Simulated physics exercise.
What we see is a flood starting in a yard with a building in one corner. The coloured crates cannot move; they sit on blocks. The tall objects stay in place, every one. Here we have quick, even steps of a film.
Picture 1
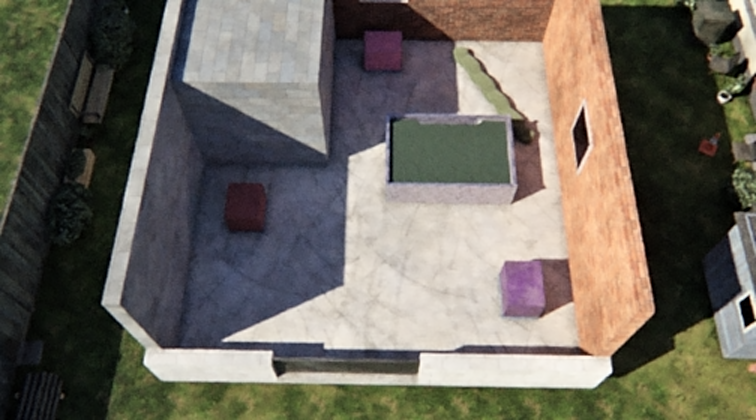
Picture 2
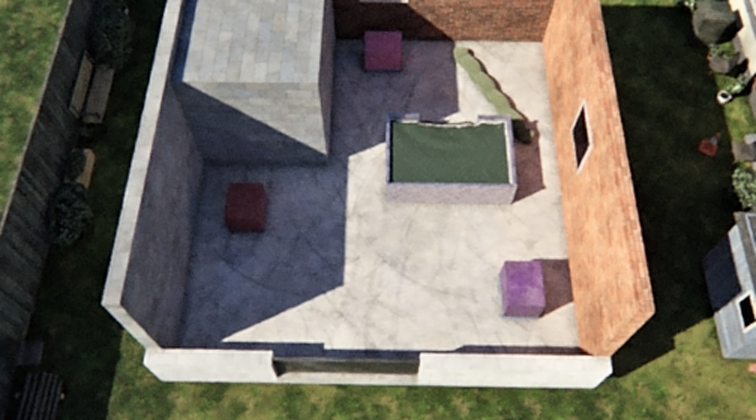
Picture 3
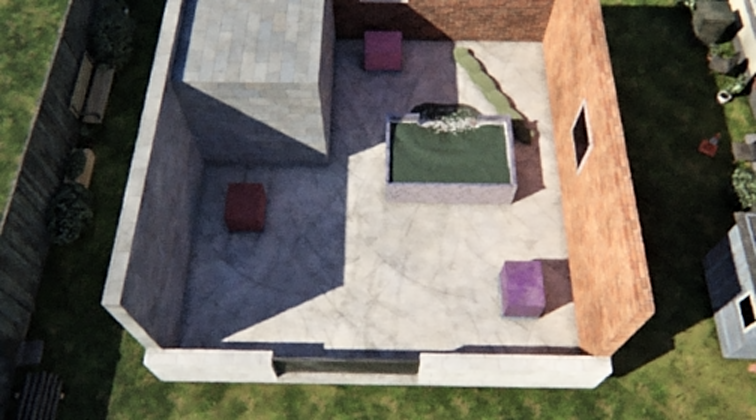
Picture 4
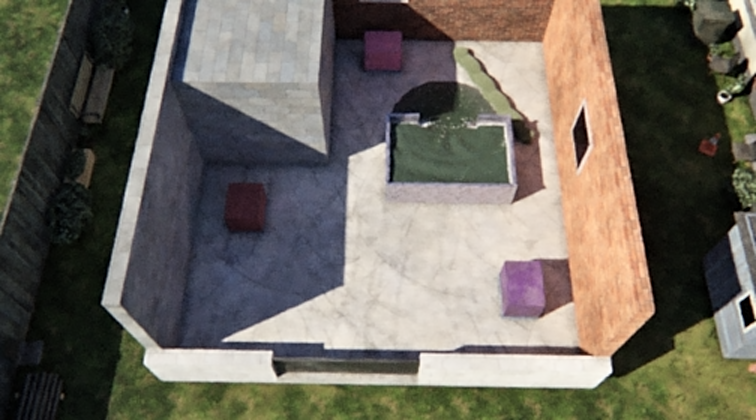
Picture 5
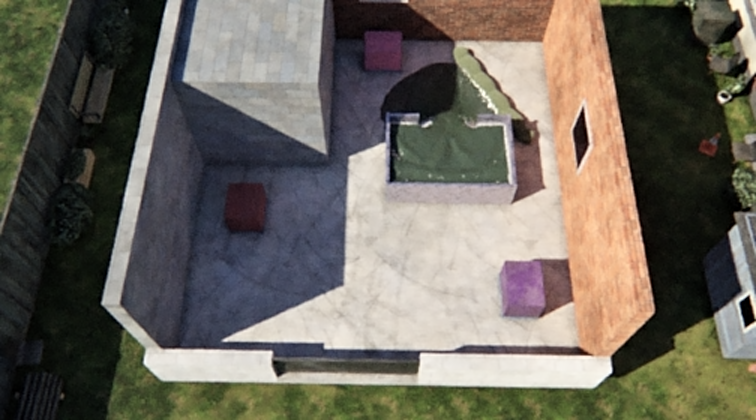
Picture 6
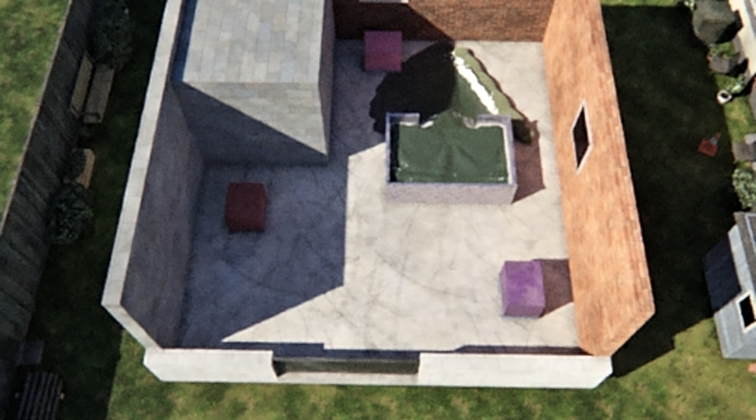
The clip opens on a walled yard seen from above, with a building in one corner, colored blocks and a still, full tank of dark green water. Water breaks out over the tank's far side, then a dark wet patch spreads across the pale floor behind it, reaching around the wavy green strip.
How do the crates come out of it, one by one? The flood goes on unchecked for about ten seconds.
One by one: The purple crate comes out dry; the pink crate comes out wet; the red crate comes out dry.
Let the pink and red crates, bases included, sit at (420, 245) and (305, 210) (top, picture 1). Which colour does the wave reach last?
The one in purple.
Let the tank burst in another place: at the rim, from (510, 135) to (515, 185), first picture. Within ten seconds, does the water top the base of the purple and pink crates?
My take: The purple one gets flooded, while the pink one gets flooded.
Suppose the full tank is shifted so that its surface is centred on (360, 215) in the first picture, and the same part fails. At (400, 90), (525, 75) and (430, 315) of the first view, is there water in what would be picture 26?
Results in order - swamped, swamped, left untouched.
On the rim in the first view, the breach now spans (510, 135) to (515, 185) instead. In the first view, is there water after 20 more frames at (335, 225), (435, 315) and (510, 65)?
Place one: Spared by the leak. Place two: Reached by the flood. Place three: Reached by the flood.
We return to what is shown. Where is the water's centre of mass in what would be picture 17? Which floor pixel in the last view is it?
That puts it at around (436, 120).
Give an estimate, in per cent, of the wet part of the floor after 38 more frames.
I'd say close to 65 per cent.
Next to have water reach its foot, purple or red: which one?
I reckon it's the purple-painted one.
A moment on, water covers 15 % of the floor; the purple crate not reached, the pink crate water round its plinth, the red crate not reached.
Next, water covers 20 % of the floor; the purple crate not reached, the pink crate water round its plinth, the red crate not reached.
Then, water covers 30 % of the floor; the purple crate not reached, the pink crate water round its plinth, the red crate not reached.
Later, water covers 65 % of the floor; the purple crate water round its plinth, the pink crate water round its plinth, the red crate not reached.
In the end, water covers 85 % of the floor; the purple crate stayed above the water, the pink crate was topped, the red crate stayed above the water.
